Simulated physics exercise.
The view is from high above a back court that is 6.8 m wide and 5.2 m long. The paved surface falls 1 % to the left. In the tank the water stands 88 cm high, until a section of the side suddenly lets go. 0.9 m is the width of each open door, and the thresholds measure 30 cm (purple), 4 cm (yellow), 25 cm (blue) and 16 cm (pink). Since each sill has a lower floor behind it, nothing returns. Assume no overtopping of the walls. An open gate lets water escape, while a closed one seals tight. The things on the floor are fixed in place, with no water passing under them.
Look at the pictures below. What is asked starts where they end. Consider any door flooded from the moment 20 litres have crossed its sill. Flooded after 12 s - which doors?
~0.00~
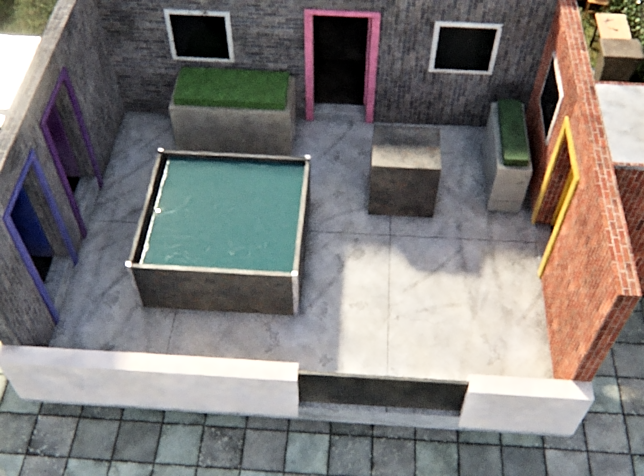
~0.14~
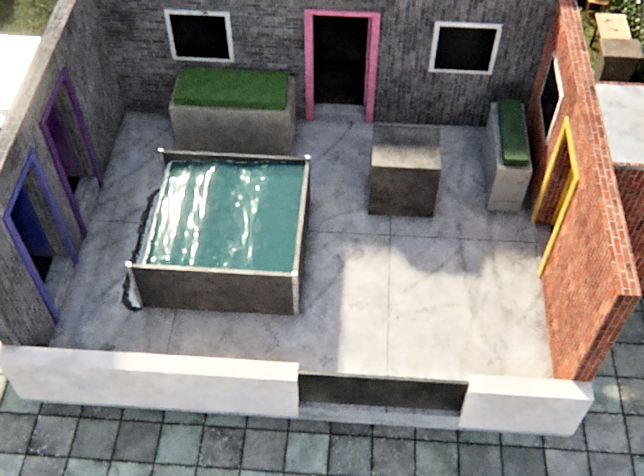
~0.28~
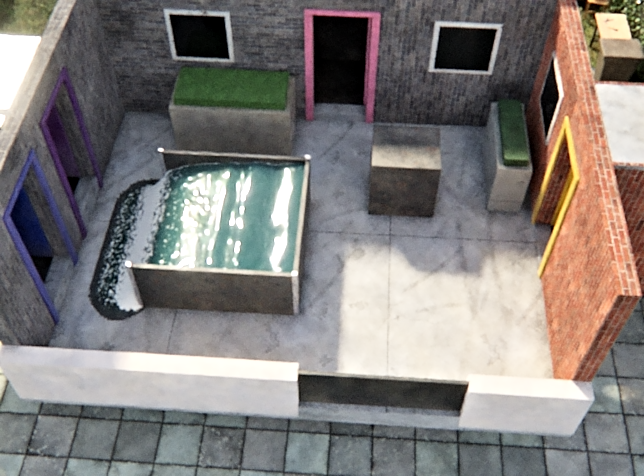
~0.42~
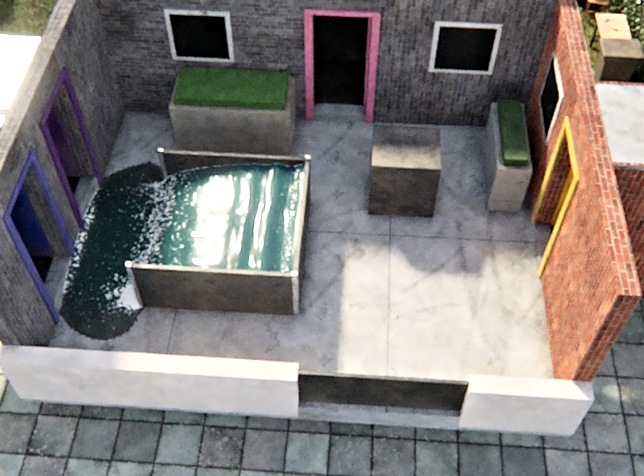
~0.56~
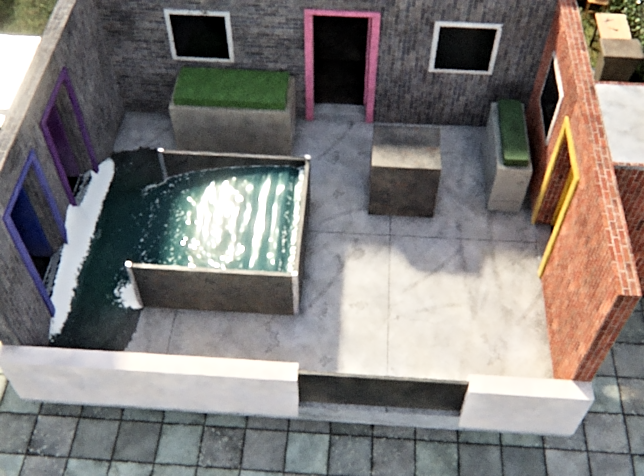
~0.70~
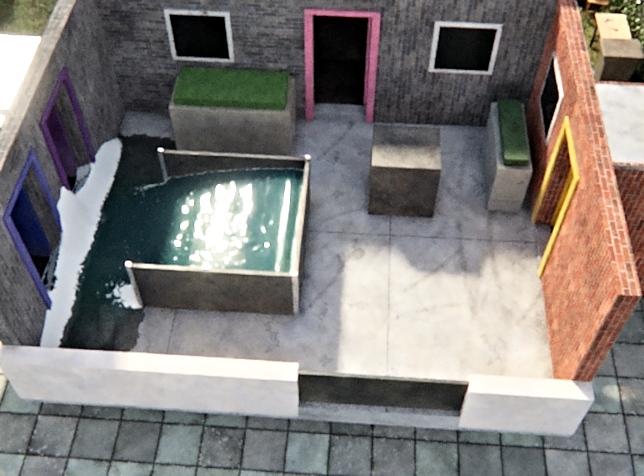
Purple door: The total grows larger than the cap; yellow door: The total grows larger than the cap; blue door: The total grows larger than the cap; pink door: The total remains smaller than the cap.
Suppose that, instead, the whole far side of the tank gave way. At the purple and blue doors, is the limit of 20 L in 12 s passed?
Against the limit, the purple door stays within it and the blue door stays within it.
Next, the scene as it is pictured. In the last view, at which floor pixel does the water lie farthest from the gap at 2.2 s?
Near (353, 125).
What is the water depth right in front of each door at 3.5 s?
In centimetres - purple: 26, yellow: 0, blue: 26, pink: 4.
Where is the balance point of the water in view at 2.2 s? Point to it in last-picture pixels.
I'd say somewhere around (161, 242).
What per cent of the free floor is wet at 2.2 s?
About 35 per cent.
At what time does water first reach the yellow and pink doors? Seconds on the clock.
So yellow at 4.0 s, and pink at 2.0 s.
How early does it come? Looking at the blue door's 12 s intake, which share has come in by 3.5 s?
That works out near 100%.
After 1.4 s water covers 20 % of the floor and is deepest (68 cm) near (40, 375); purple door 60 cm at the sill, 132 L in, yellow door not reached, blue door 55 cm at the sill, 138 L in, pink door not reached.
After 2.2 s water covers 35 % of the floor and is deepest (60 cm) near (145, 116); purple door 43 cm at the sill, 246 L in, yellow door not reached, blue door 41 cm at the sill, 259 L in, pink door 3 cm at the sill, 0 L in.
After 3.5 s water covers 75 % of the floor and is deepest (42 cm) near (123, 122); purple door 26 cm at the sill, 270 L in, yellow door not reached, blue door 26 cm at the sill, 298 L in, pink door 4 cm at the sill, 0 L in.
After 7.0 s water covers 95 % of the floor and is deepest (22 cm) near (519, 196); purple door 12 cm at the sill, 271 L in, yellow door 9 cm at the sill, 22 L in, blue door 18 cm at the sill, 300 L in, pink door 6 cm at the sill, 0 L in.
After 12.0 s water covers 100 % of the floor and is deepest (16 cm) near (236, 191); purple door 13 cm at the sill, 271 L in, yellow door 9 cm at the sill, 115 L in, blue door 11 cm at the sill, 300 L in, pink door 12 cm at the sill, 0 L in.
